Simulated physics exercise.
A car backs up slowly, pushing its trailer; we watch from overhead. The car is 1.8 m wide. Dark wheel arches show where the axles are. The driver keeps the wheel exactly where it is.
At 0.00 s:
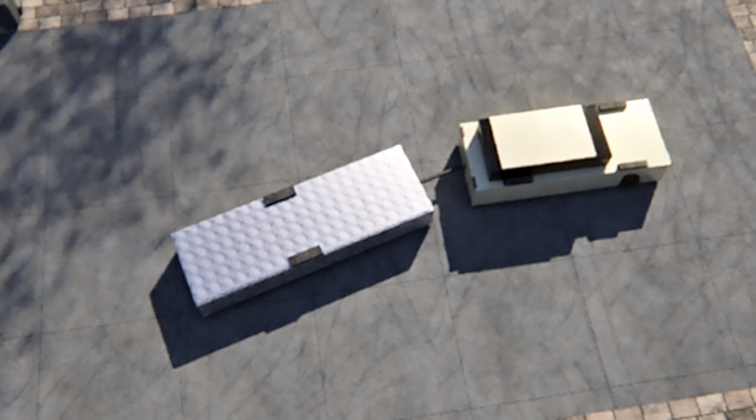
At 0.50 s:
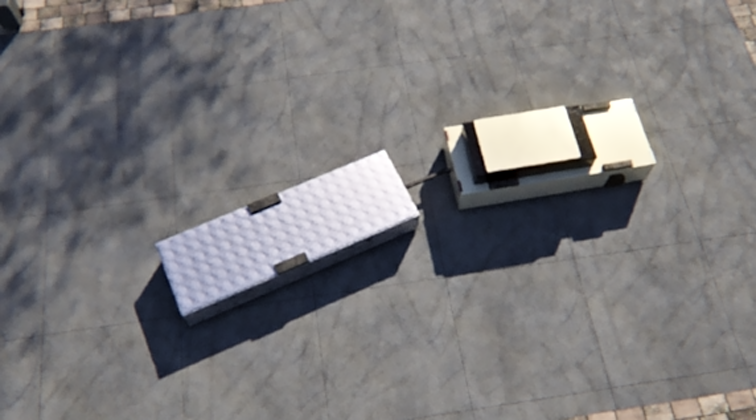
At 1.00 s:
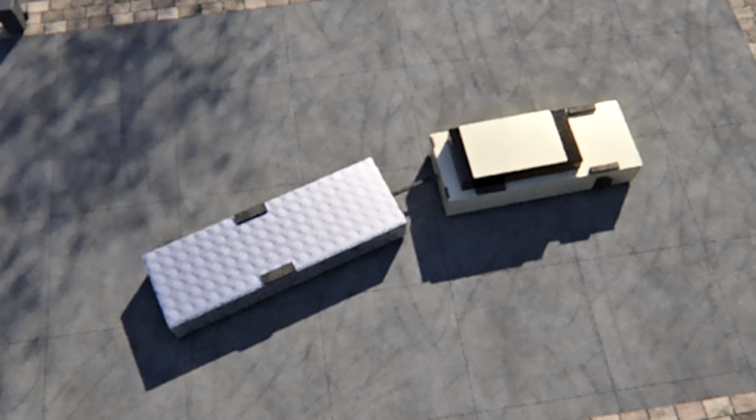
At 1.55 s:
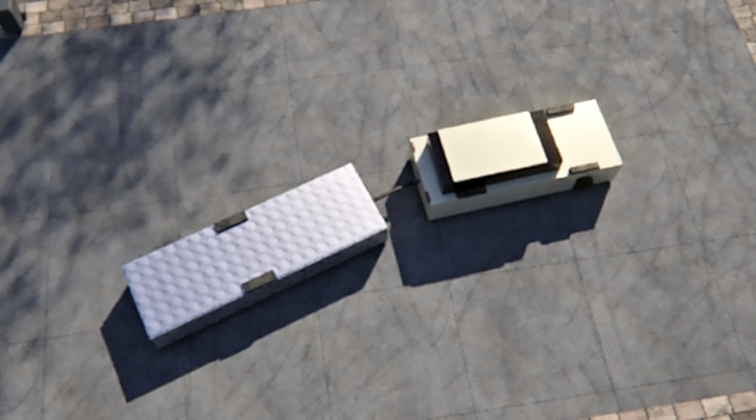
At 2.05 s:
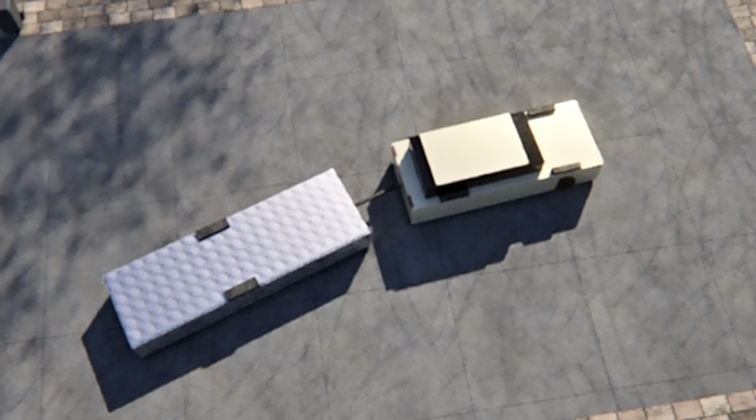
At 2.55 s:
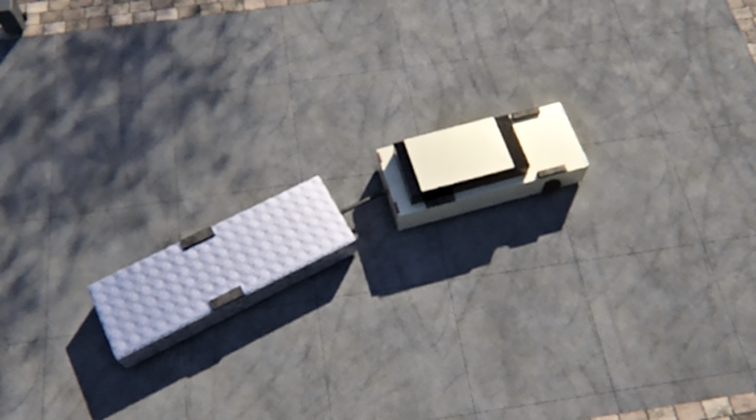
A cream car with a dark-edged roof slowly backing leftward across grey paving, pushing a long white trailer down and left.
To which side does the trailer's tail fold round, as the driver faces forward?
It swings round to the driver's left-hand side.
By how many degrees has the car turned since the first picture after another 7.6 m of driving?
About 36°.
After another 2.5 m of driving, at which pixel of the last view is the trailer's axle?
Near (104, 324).
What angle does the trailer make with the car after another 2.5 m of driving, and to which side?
About 5° to the car's right.
By 5.7 s, the tail is 6° to the car's right, the car has turned 17° and the trailer's axle is at (104, 324) of the last picture.
By 8.9 s, the tail is 5° to the car's left, the car has turned 27° and the trailer's axle is out of the picture.
By 12.1 s, the tail is 25° to the car's left, the car has turned 36° and the trailer's axle is out of the picture.
By 15.2 s, the tail is 60° to the car's left, the car has turned 46° and the trailer's axle is out of the picture; it has jack-knifed.
